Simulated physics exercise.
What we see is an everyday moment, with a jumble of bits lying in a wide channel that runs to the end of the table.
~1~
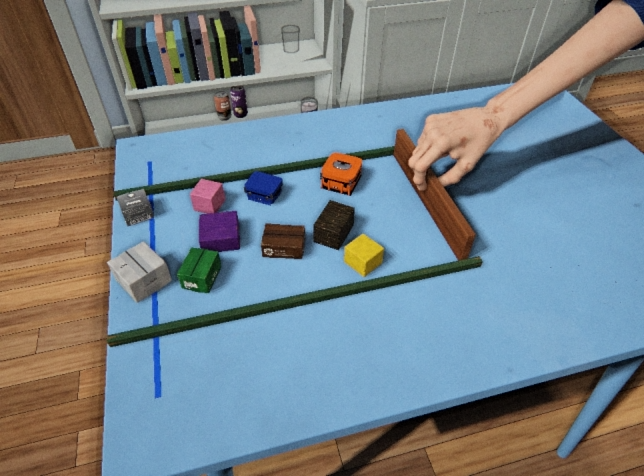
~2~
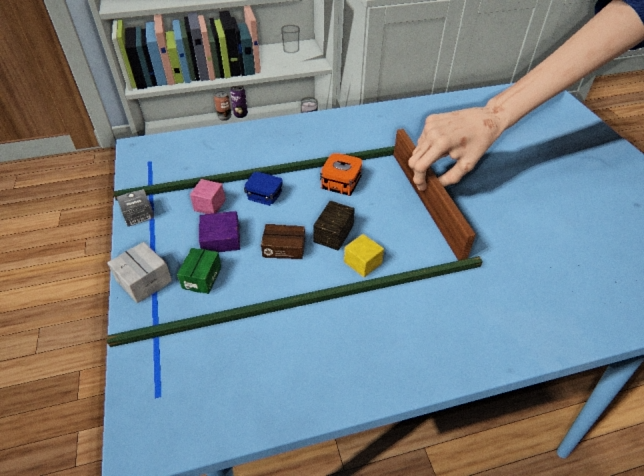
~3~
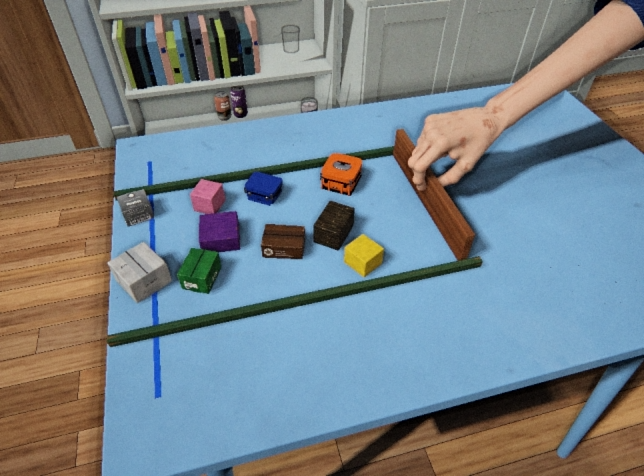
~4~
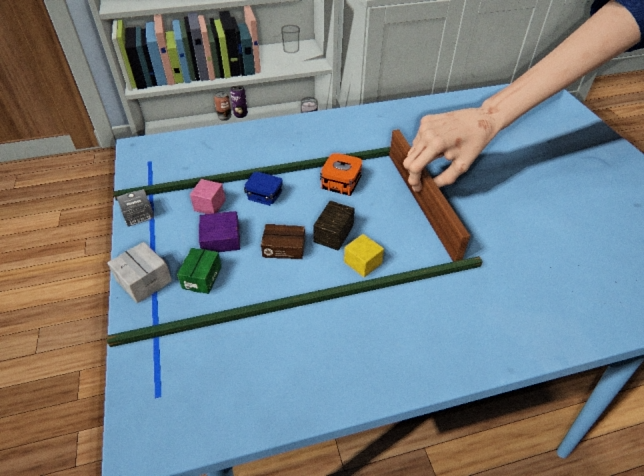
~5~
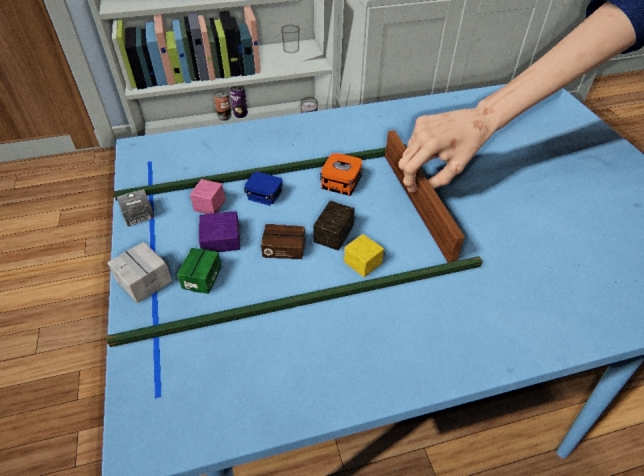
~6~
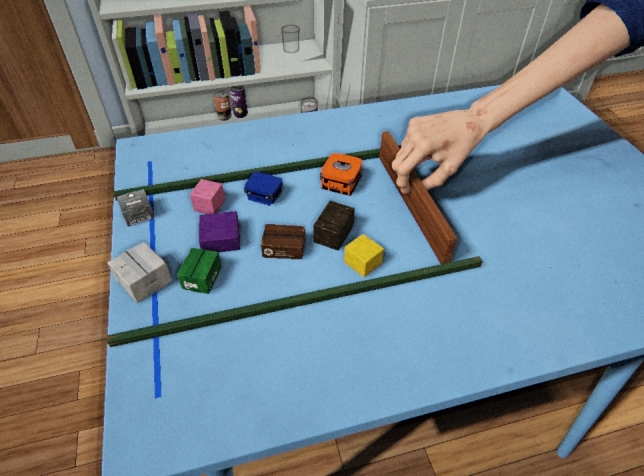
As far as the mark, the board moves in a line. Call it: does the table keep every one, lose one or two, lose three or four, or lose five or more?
It loses five or more.
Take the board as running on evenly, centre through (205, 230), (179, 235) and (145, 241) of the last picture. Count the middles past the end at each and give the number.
2; 4; 7.
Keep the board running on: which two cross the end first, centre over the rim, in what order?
It is the white box and after it the grey box.
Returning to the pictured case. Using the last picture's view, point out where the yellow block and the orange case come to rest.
In the last picture, roughly (137, 298) and (131, 217).
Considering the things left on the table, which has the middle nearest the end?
That one is the orange case.
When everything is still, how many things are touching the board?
3 touch it.
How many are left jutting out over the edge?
Overhang count: 0.
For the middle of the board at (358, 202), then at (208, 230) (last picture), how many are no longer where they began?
Tally at point one: 2; at point two: 10.
A little later, none off yet; grey box at rest near (136, 208); white box at rest near (140, 272); green box at rest near (200, 270).
When it is over, the number that fall off is five or more; down, brown box, blue case, purple block, pink block, green box, white box and grey box.
